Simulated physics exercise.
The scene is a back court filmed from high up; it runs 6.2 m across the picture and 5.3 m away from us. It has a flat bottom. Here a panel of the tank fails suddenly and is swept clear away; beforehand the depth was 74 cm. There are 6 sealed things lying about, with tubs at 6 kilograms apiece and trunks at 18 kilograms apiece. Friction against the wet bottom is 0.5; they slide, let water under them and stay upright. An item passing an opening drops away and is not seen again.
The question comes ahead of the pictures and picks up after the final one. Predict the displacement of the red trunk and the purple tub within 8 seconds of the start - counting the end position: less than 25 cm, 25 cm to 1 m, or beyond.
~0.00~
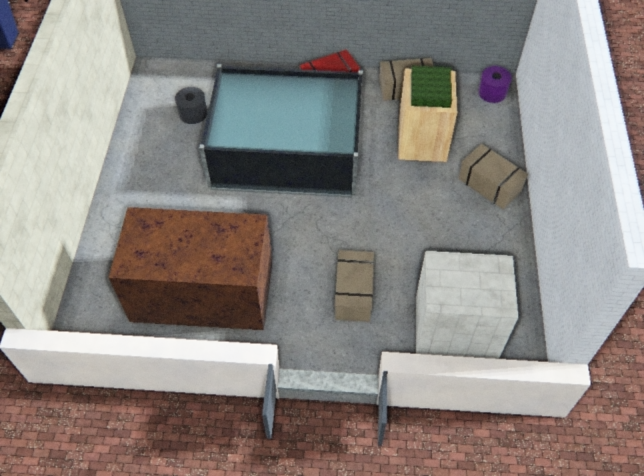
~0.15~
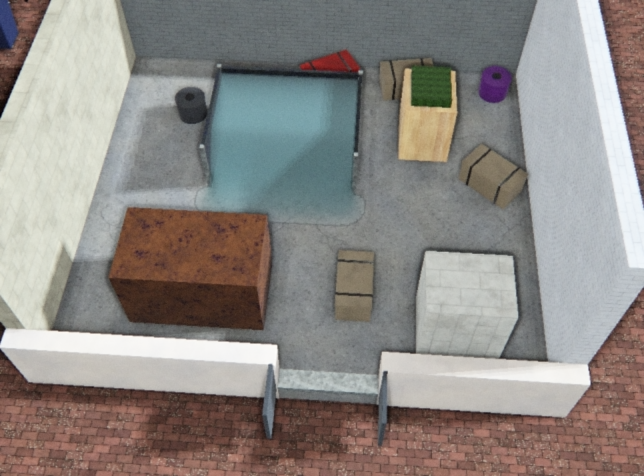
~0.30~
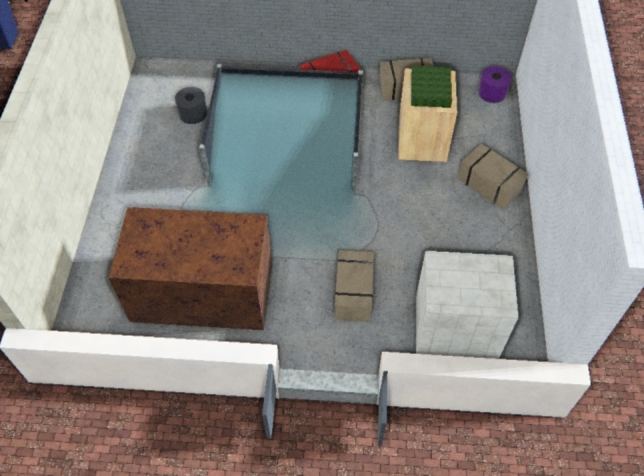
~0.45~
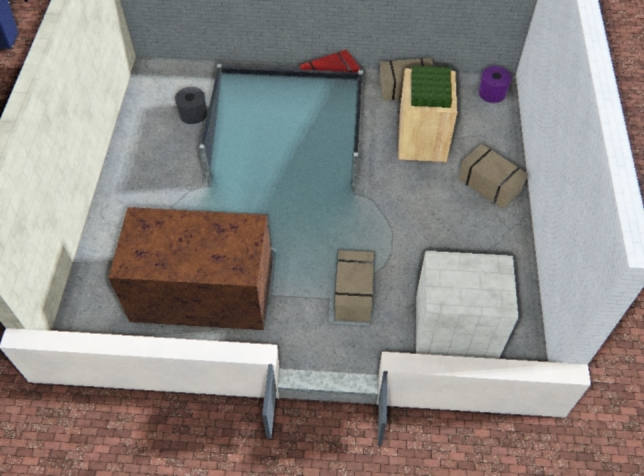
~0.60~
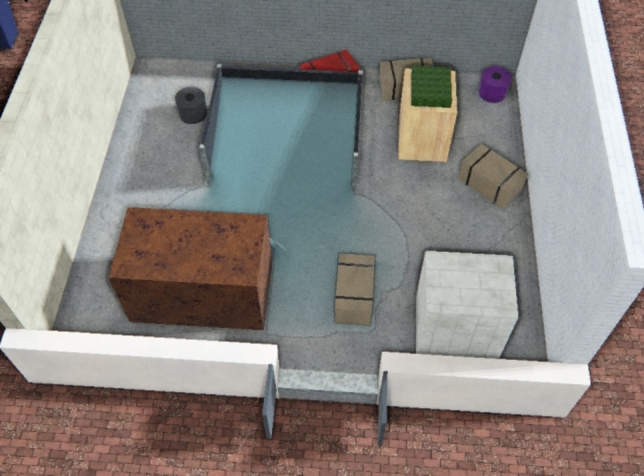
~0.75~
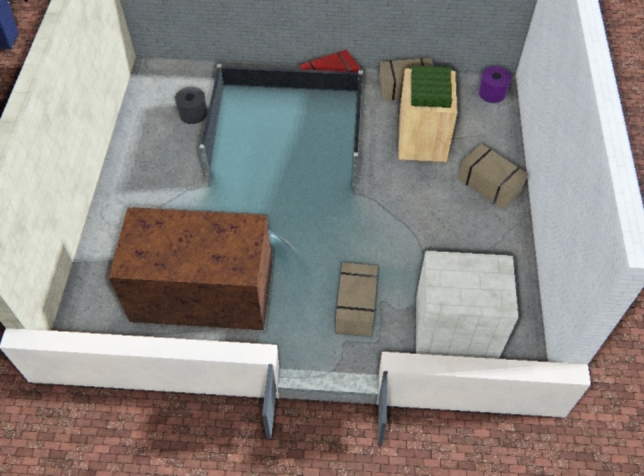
Red trunk somewhat off its start; purple tub somewhat off its start.
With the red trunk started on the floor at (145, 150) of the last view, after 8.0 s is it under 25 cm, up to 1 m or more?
It ends far away.
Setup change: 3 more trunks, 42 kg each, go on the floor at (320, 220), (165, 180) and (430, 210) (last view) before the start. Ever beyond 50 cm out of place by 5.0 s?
The first one ends up beyond that, the second inside that, the third inside that.
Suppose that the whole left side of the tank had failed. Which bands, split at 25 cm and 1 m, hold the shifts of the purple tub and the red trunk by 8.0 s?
Purple tub: Washed well away; red trunk: Washed well away.
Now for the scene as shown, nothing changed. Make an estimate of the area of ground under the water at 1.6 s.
Roughly 14 m2 of it is wet.
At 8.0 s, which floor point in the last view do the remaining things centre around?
Mean position: Approximately (413, 94).
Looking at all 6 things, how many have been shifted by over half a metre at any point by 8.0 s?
It adds up to 5.
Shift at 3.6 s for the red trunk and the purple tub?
0 and 0 cm or so by then.
After 1.6 s the red trunk is near (330, 66), 0.0 m from its start, aground; the purple tub is near (497, 76), 0.0 m from its start, aground; 0 of 6 are out; 1 afloat.
After 3.6 s the red trunk is near (330, 66), 0.0 m from its start, aground; the purple tub is near (497, 76), 0.0 m from its start, aground; 1 of 6 are out; 0 afloat.
After 5.6 s the red trunk is near (356, 78), 0.5 m from its start, aground; the purple tub is near (481, 64), 0.3 m from its start, afloat; 1 of 6 are out; 2 afloat.
After 8.0 s the red trunk is near (366, 78), 0.6 m from its start, afloat; the purple tub is near (461, 70), 0.5 m from its start, afloat; 1 of 6 are out; 5 afloat.
